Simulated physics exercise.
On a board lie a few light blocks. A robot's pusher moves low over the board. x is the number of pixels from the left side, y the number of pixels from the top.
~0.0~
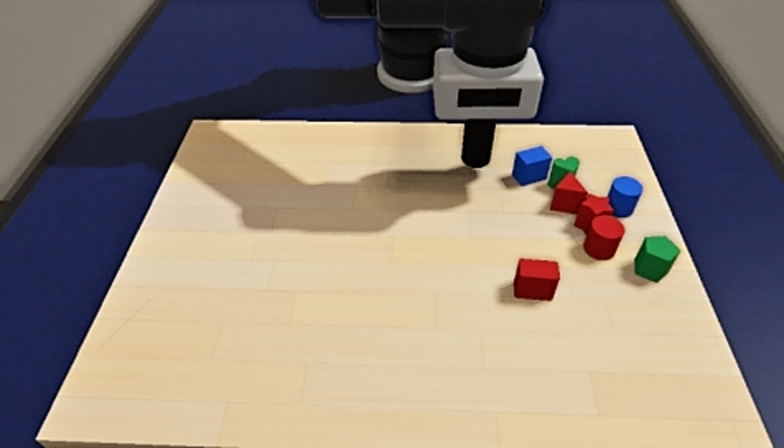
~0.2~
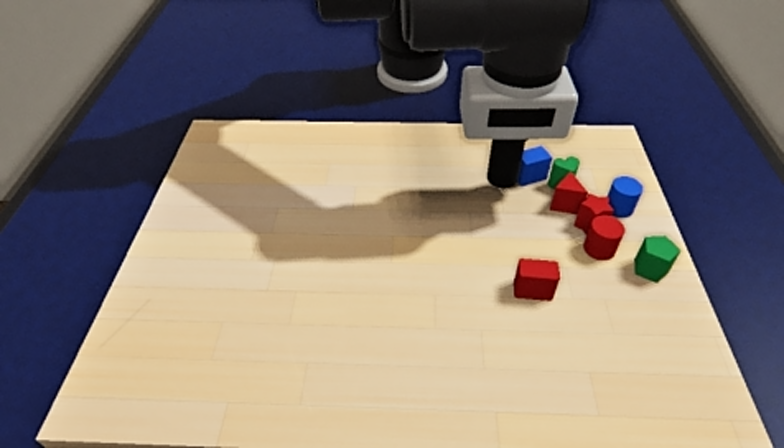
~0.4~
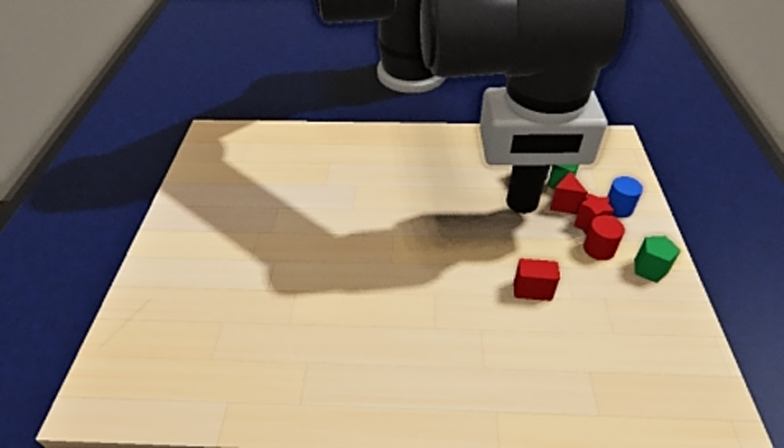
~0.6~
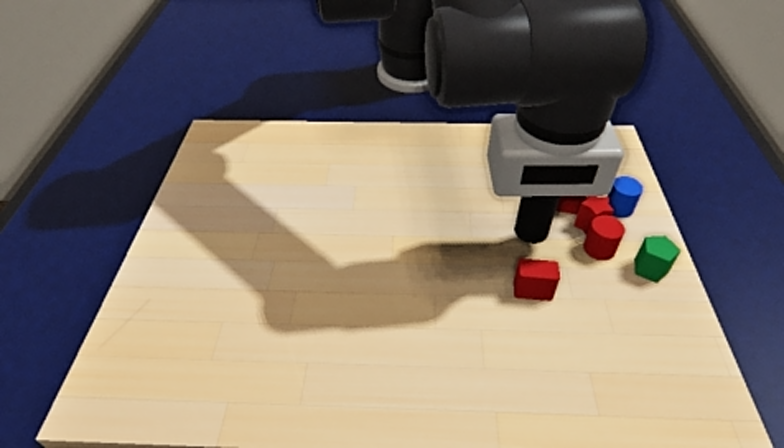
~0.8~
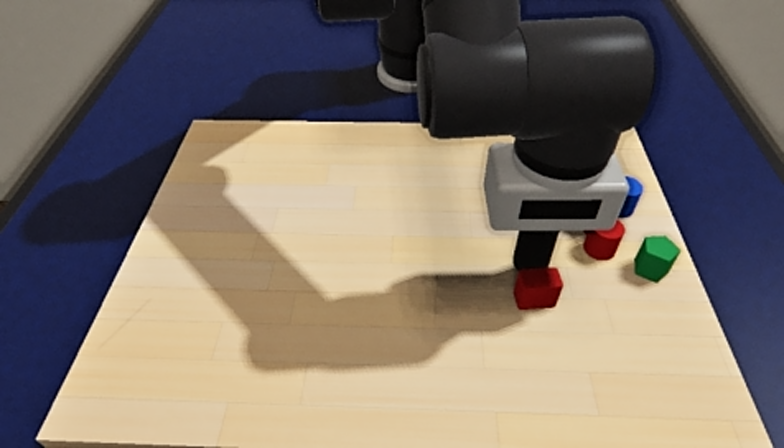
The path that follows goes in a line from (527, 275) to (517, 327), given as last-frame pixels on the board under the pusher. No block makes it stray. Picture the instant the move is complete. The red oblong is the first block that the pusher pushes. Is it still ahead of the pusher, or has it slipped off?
I'm fairly sure the red oblong slides away from the front of the pusher at some point.
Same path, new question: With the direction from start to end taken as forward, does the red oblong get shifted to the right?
No - that is not the case.
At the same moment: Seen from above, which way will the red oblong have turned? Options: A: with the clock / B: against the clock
That would be B.
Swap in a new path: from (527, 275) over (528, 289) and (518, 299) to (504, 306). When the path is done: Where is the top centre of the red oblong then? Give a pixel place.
It is going to be at (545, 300).
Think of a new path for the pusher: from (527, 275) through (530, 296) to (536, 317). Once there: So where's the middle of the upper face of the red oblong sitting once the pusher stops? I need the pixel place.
Around pixel (553, 323).
On the path given first. Halfway along, pusher (525, 289); red oblong (546, 304), turned 20° anticlockwise.
At the end, pusher (520, 315); red oblong (553, 322), turned 50° anticlockwise; red circular block still.
